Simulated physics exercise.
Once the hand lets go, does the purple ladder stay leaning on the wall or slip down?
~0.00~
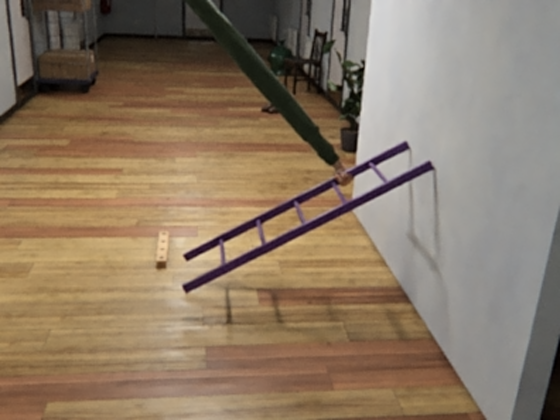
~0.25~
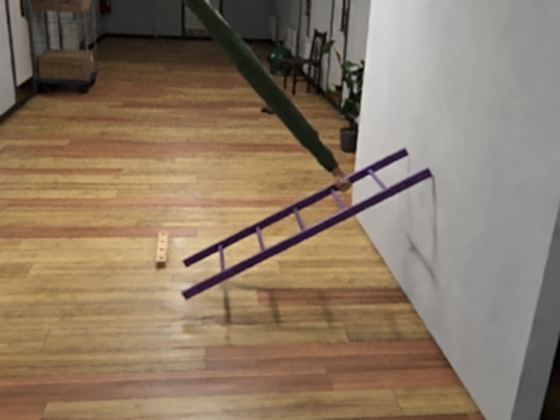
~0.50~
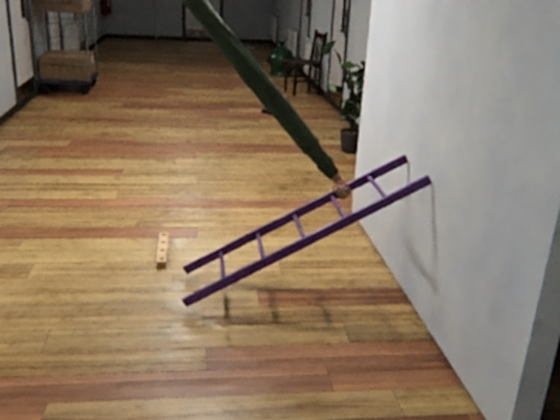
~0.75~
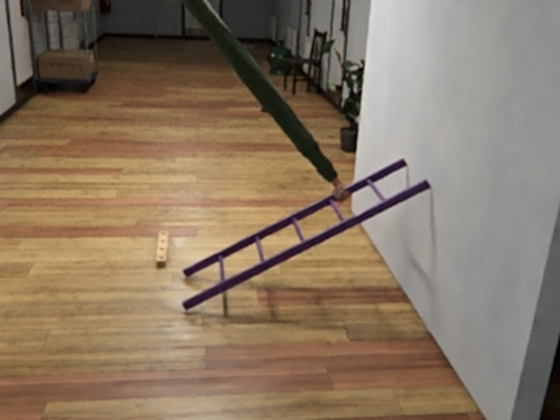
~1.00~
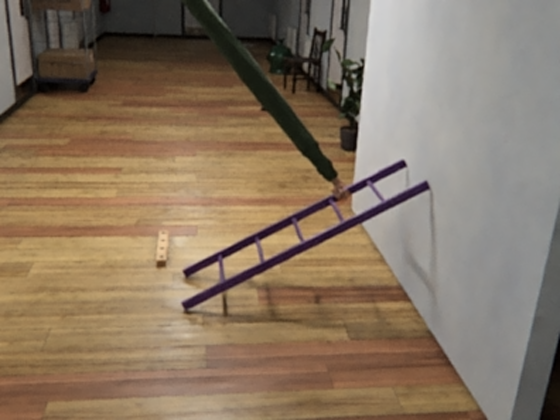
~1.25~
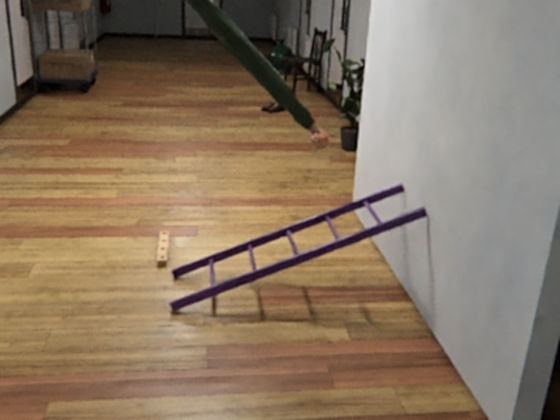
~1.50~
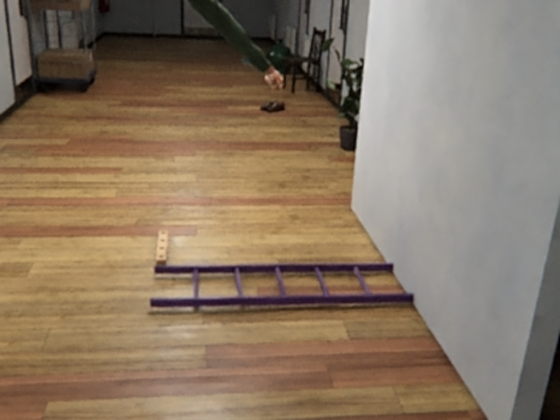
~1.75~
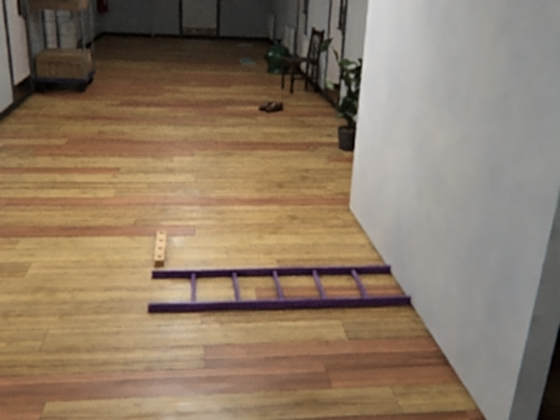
The purple ladder slips down. It slides out from its slant and ends up lying on the wooden floor.
